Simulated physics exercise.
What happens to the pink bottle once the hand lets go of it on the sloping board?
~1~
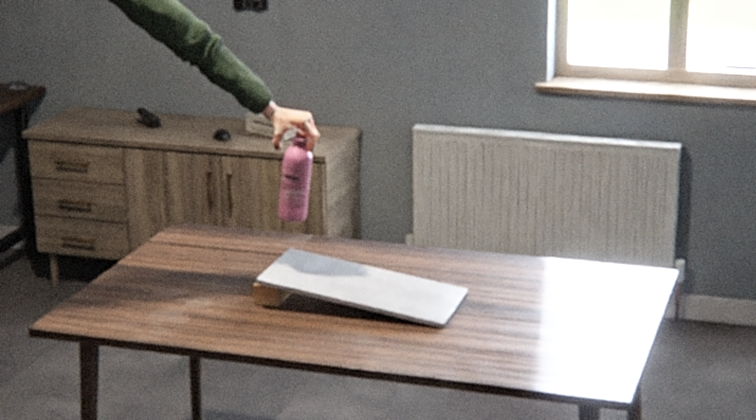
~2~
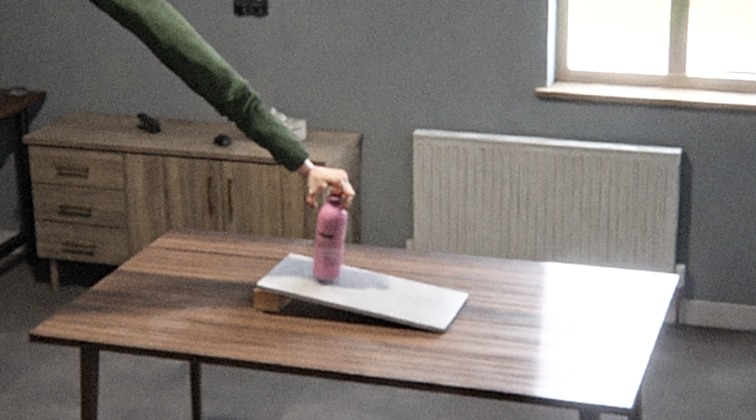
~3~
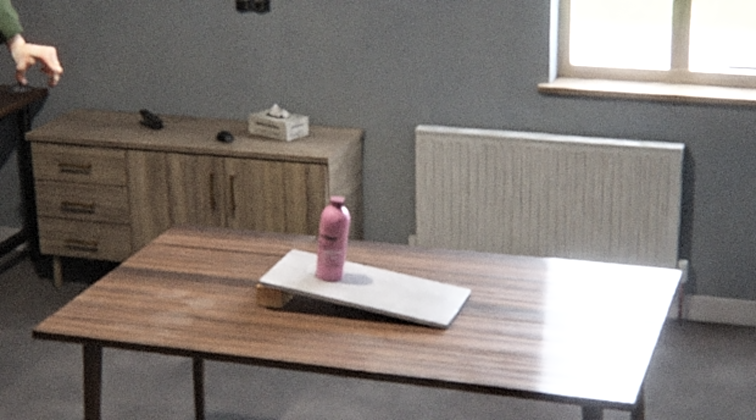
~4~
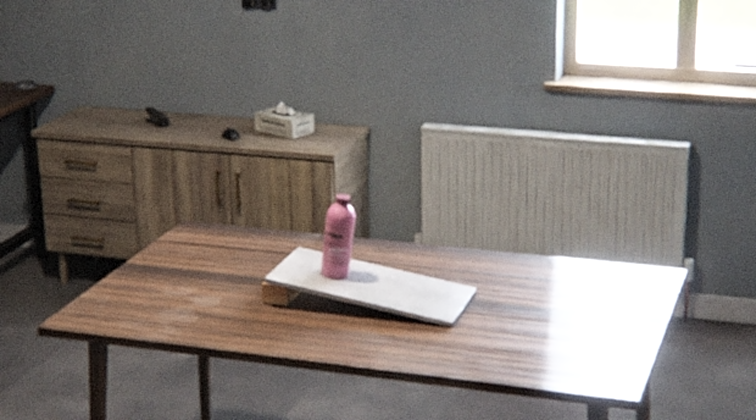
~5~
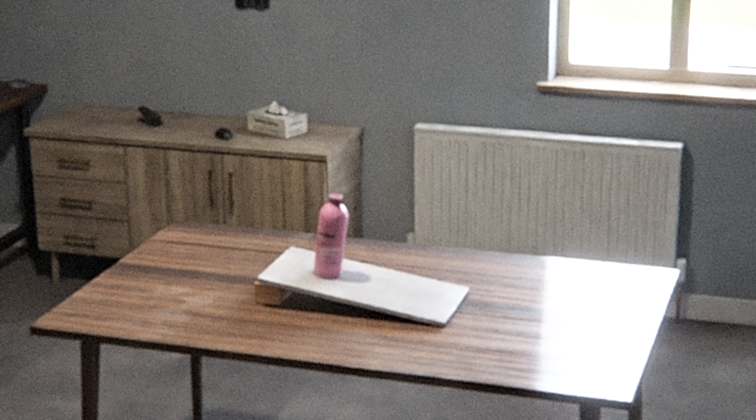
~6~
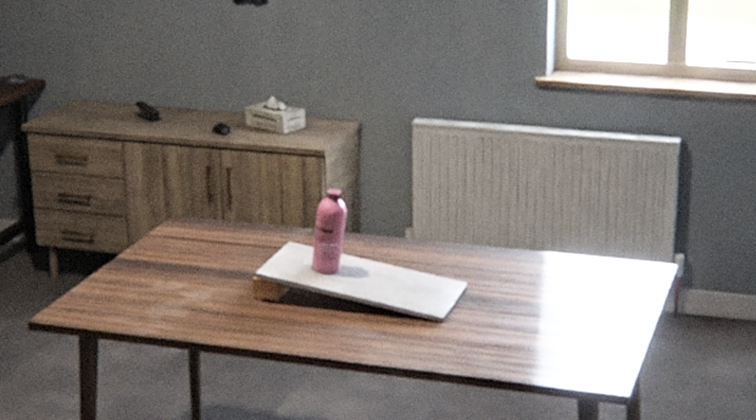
The pink bottle stays at rest on the sloping board, neither sliding nor rolling down.
